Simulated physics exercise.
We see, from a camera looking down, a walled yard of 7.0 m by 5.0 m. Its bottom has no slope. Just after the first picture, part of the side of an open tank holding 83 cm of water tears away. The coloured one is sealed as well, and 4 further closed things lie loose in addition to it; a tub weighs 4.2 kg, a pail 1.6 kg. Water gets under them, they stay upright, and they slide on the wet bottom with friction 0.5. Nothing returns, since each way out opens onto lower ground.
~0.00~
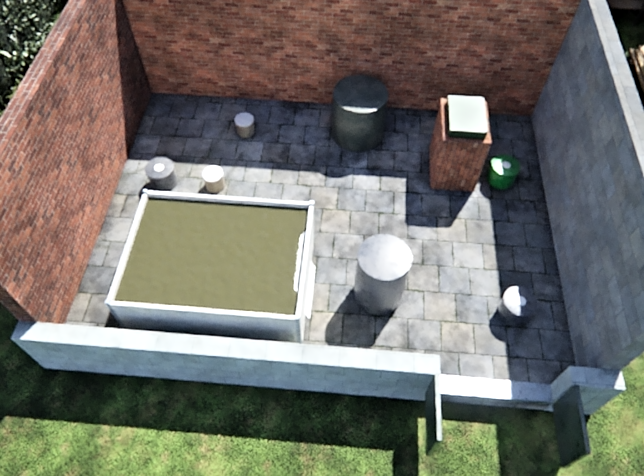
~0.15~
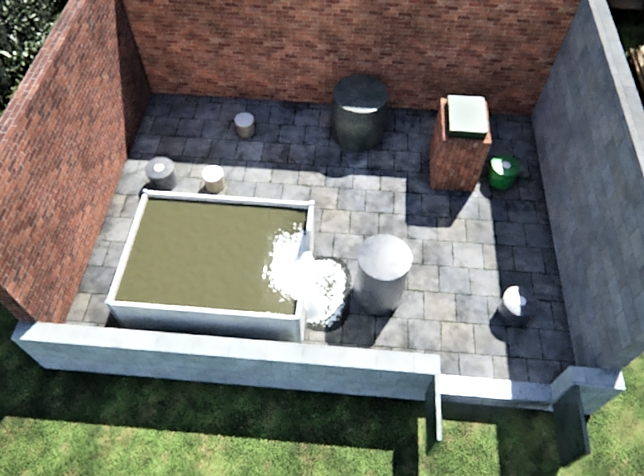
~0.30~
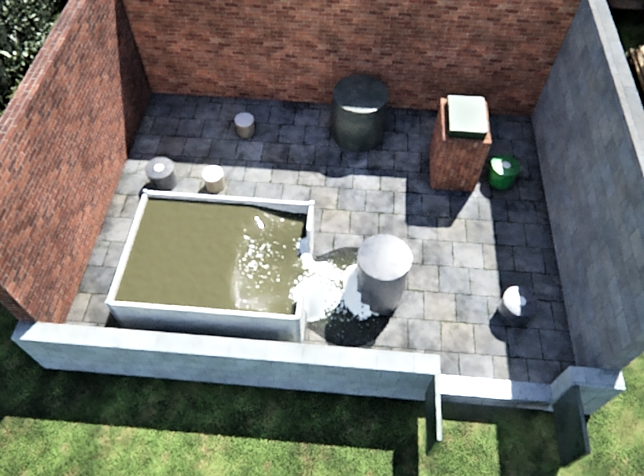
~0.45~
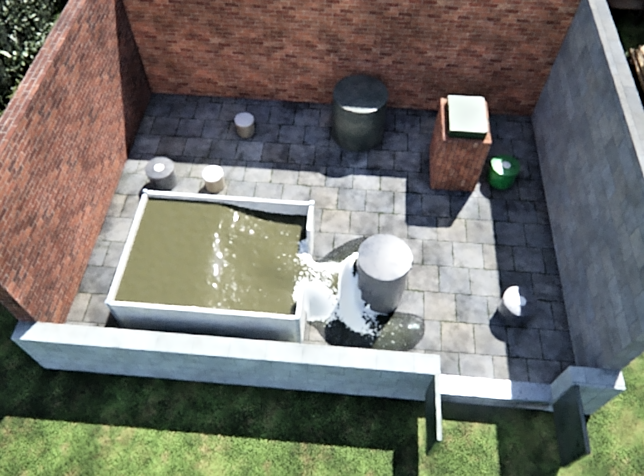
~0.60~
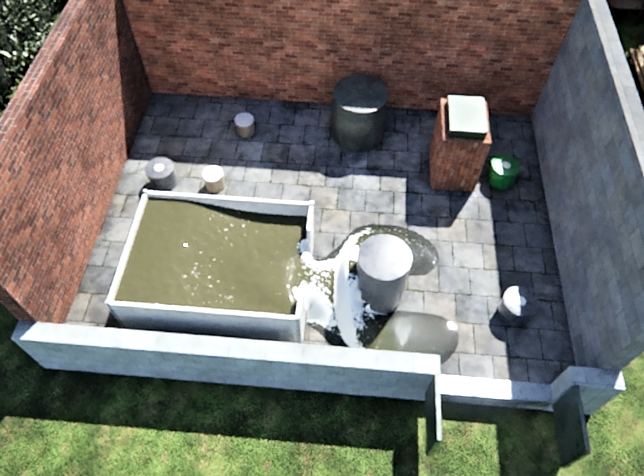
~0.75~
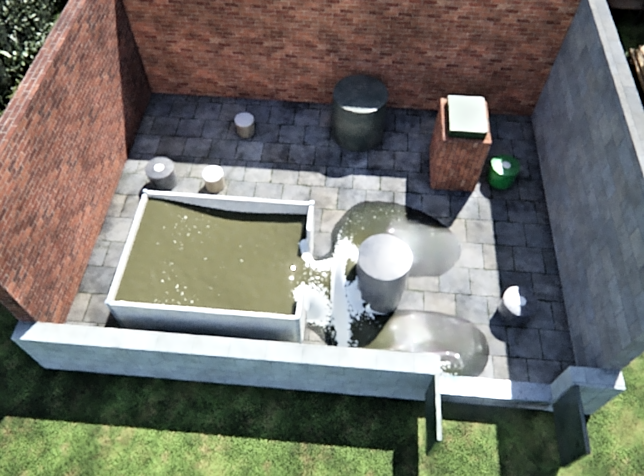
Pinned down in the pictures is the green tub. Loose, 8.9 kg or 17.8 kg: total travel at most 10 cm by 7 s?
Neither suffices.
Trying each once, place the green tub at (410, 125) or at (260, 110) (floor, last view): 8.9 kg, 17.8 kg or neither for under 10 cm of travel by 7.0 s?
Taking the two tries in order, both fall short and both fall short.
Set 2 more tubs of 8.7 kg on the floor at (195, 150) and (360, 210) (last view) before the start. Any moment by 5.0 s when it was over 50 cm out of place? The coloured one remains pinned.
Below the mark, beyond the mark.
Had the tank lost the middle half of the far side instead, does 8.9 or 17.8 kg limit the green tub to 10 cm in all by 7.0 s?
In that case just the heavier mass works.
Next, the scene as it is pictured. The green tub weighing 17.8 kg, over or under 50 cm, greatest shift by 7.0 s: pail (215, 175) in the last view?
Below the mark.
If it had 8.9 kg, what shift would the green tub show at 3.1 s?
I'd put it at about 0 cm.
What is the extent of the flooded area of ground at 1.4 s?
Wet area: Approx. 16 m2.
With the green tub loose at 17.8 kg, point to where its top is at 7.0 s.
I'd look near (512, 117).
After 1.4 s the green tub would be 0 cm from its start with 8.9 kg and 0 cm from its start with 17.8 kg; 1 cm of water round it then.
After 3.1 s the green tub would be 1 cm from its start with 8.9 kg and 0 cm from its start with 17.8 kg; 5 cm of water round it then.
After 4.9 s the green tub would be 116 cm from its start with 8.9 kg and 79 cm from its start with 17.8 kg; 18 cm of water round it then.
After 7.0 s the green tub would be 177 cm from its start with 8.9 kg and 106 cm from its start with 17.8 kg; 17 cm of water round it then.
